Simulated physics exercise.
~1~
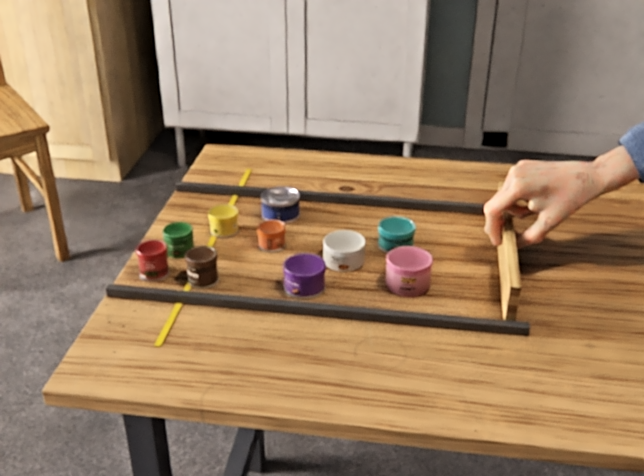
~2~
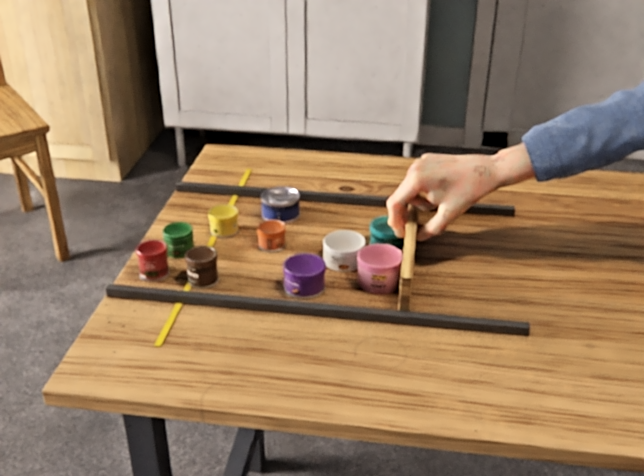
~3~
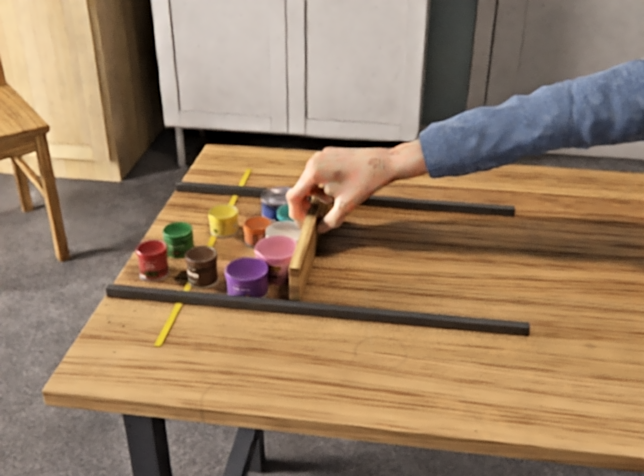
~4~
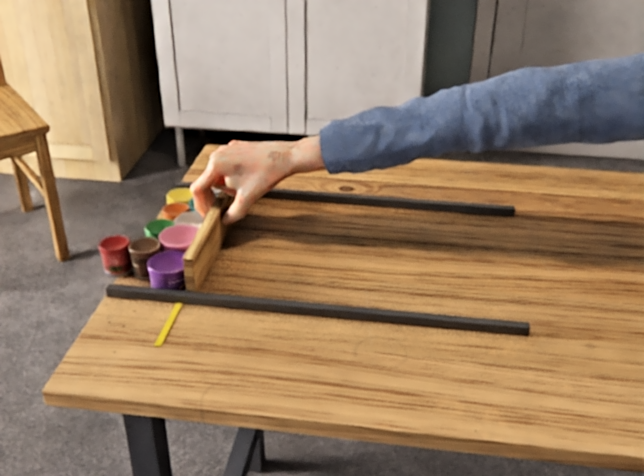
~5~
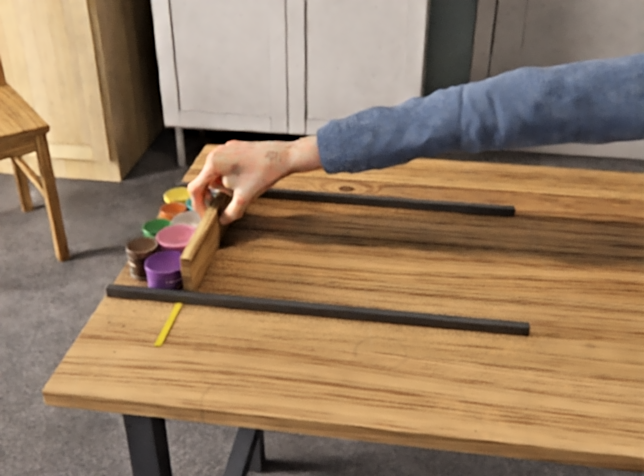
On a wooden table, a hand sliding an upright board left, bunching colourful pots at the end until the red one drops off.
